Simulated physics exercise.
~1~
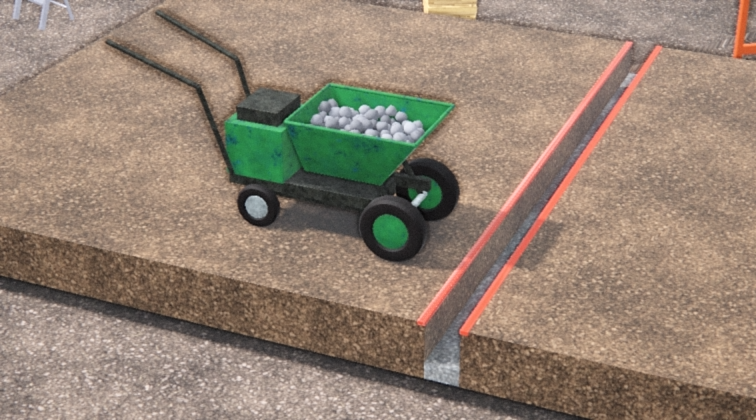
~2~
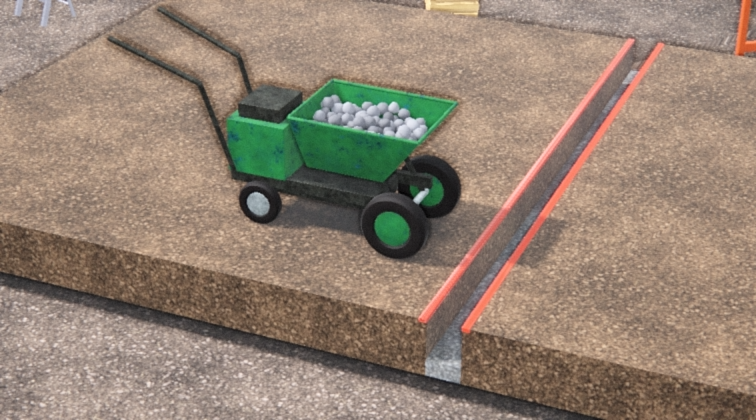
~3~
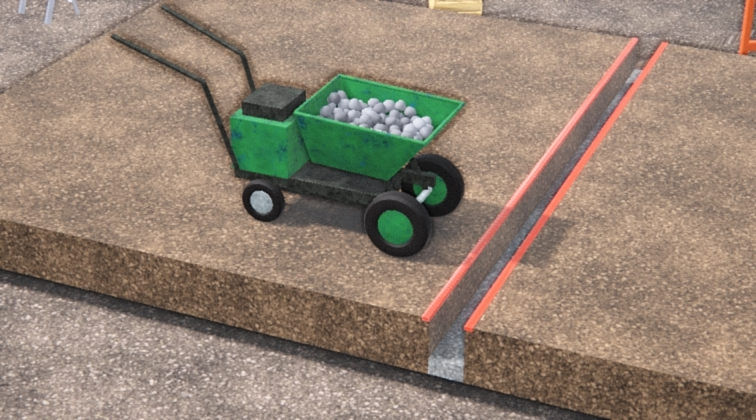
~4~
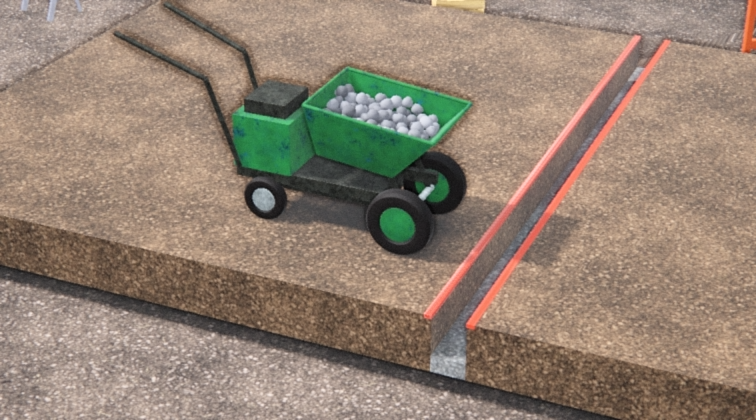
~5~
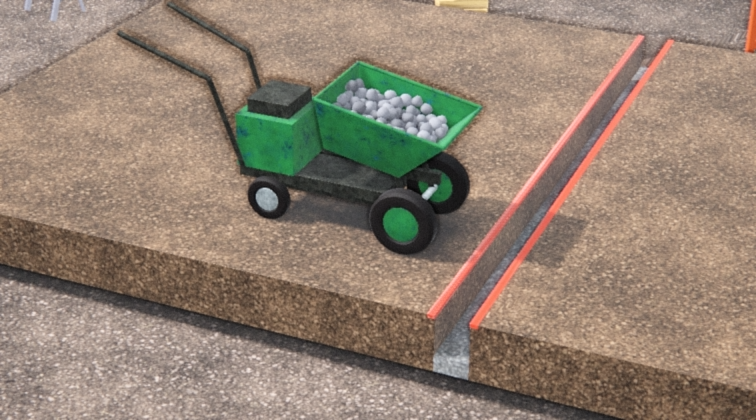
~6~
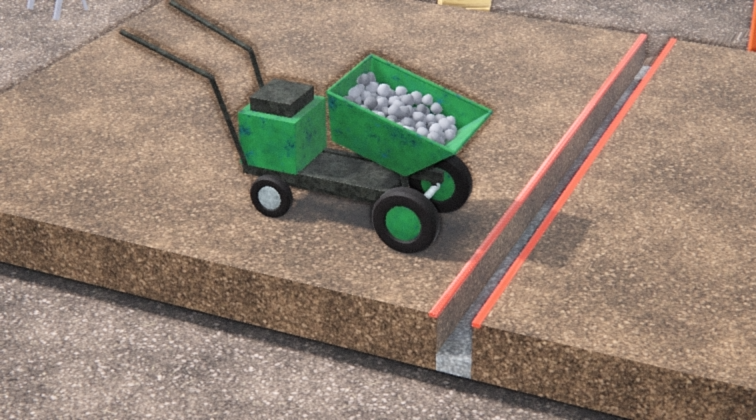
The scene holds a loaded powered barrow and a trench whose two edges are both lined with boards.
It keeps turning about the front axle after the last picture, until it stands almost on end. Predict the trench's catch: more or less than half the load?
The trench catches less than half of the load.
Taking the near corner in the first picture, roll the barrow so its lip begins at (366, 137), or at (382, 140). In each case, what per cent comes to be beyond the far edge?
First some 10, then 20 per cent.
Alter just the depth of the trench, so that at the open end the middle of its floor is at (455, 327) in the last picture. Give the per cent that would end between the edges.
Something close to 10 per cent.
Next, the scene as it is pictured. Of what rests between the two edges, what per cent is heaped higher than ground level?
Estimate: Close to 20 in a hundred.
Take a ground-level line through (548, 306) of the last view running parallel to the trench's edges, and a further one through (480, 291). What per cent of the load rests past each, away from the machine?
Near 50 % and near 90 %, in that order.
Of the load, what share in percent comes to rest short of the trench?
That share comes out near 0 in a hundred.
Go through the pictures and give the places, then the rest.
Lip of the skip at (415, 146), level; top of the load at (366, 126), round cobbles; first edge of the trench at (443, 292); far edge at (484, 302), the trench under half as wide as the skip, and about as deep as wide, in the first frame.
Lip of the skip at (418, 144), level; top of the load at (369, 123), in the second frame.
Lip of the skip at (425, 144), tipped barely; top of the load at (359, 124), in the third frame.
Lip of the skip at (433, 144), tipped a little; top of the load at (366, 119), in the fourth frame.
Lip of the skip at (444, 148), tipped a little; top of the load at (370, 107), in the fifth frame.
Lip of the skip at (454, 153), tipped clearly; top of the load at (370, 106); first edge of the trench at (455, 284); far edge at (497, 294), in the sixth frame.
Soon, skip tipped steeply; all in the skip.
A while on, skip tipped right over; about two thirds in the skip; about a third beyond it; a small part falling.
Towards the end, skip tipped right over; a small part in the skip; a small part in or heaped over the trench; most beyond it.
Finally, skip tipped right over; a stray few in the skip; a small part in or heaped over the trench; most beyond it.
